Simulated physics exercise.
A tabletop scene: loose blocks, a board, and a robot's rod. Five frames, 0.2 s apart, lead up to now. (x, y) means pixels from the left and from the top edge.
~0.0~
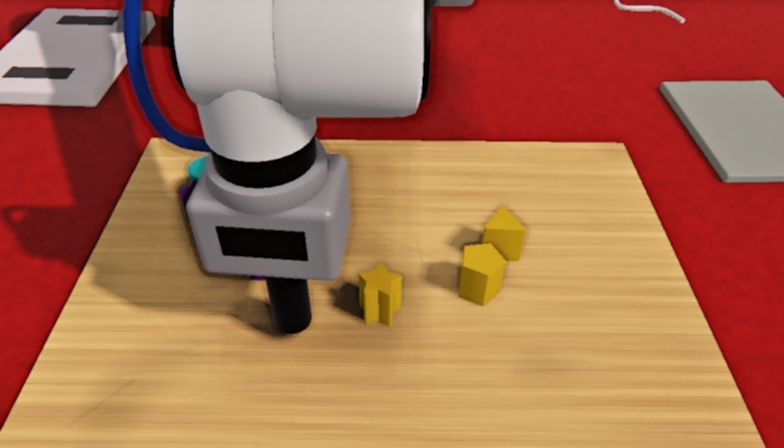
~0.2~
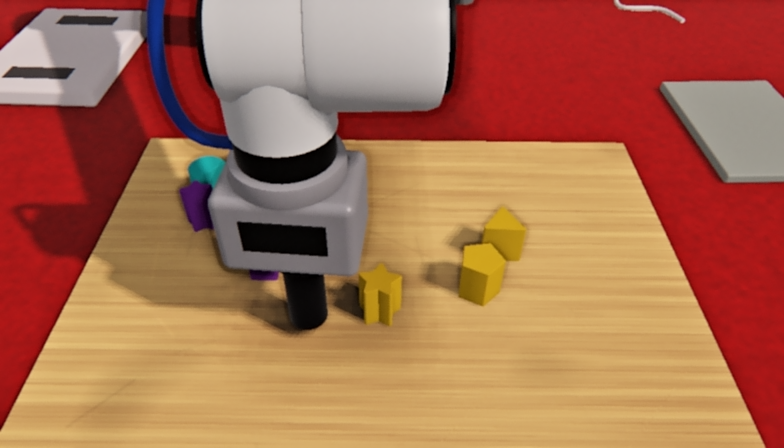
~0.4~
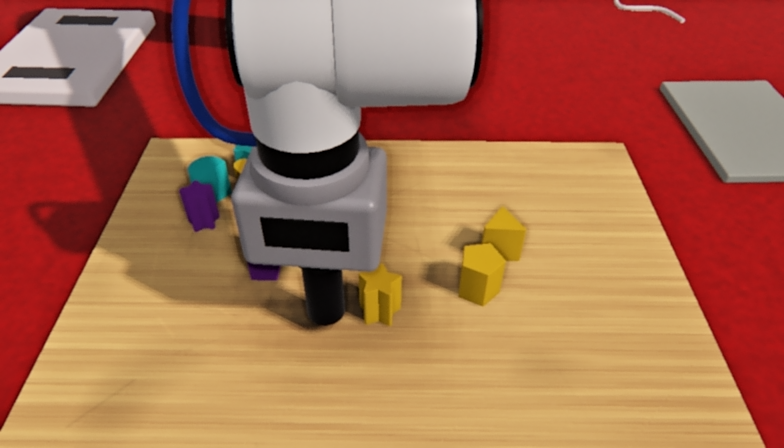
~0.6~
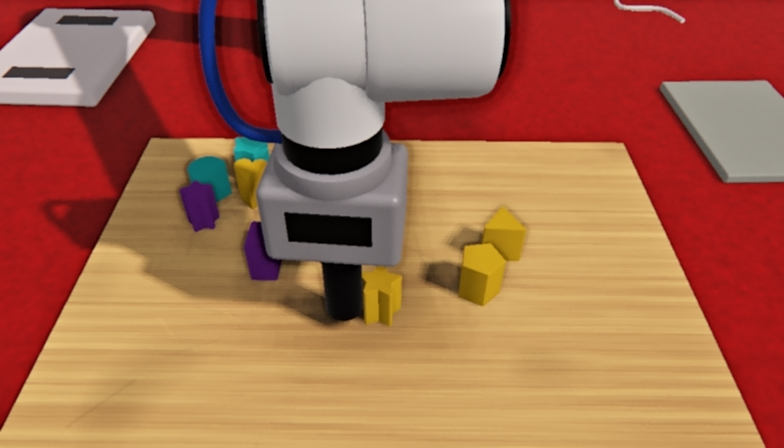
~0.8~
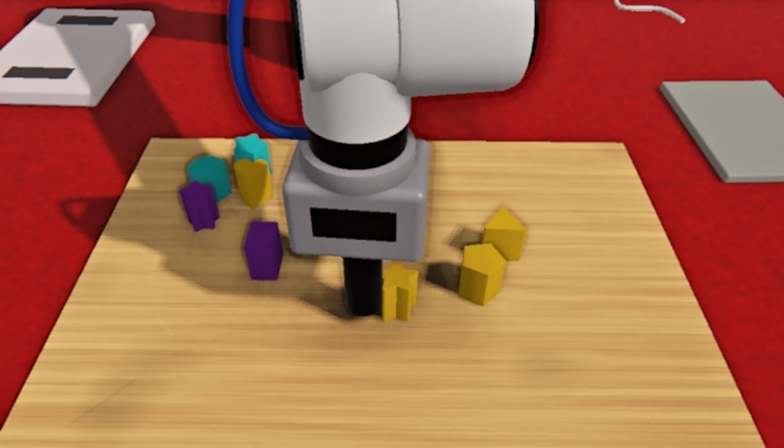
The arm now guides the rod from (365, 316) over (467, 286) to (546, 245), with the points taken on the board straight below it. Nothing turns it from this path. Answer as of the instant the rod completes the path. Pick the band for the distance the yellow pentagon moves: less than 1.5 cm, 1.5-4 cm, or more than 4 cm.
Net shift: Above 4 cm.
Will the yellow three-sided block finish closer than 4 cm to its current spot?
Yes, that is how it ends up.
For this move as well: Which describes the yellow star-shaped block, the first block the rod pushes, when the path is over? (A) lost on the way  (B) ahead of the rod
(B)
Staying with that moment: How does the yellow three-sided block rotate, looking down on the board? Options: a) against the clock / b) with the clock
Answer: A.
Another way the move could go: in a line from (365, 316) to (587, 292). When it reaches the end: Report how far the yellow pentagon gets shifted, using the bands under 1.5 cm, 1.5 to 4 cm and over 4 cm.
Upwards of 4 cm.
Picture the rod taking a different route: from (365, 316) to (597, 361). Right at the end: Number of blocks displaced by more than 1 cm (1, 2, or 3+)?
I expect one block to move.
The first path, step by step. One third of the way, rod (436, 284); yellow star-shaped block (468, 257); yellow pentagon (509, 253).
Two thirds of the way, rod (499, 260); yellow star-shaped block (528, 230); yellow pentagon (565, 244), turned 85° clockwise; yellow three-sided block (517, 208), turned 20° anticlockwise.
At the end, rod (549, 232); yellow star-shaped block (578, 204); yellow pentagon (576, 243), turned 115° clockwise; yellow three-sided block (518, 206), turned 35° anticlockwise.
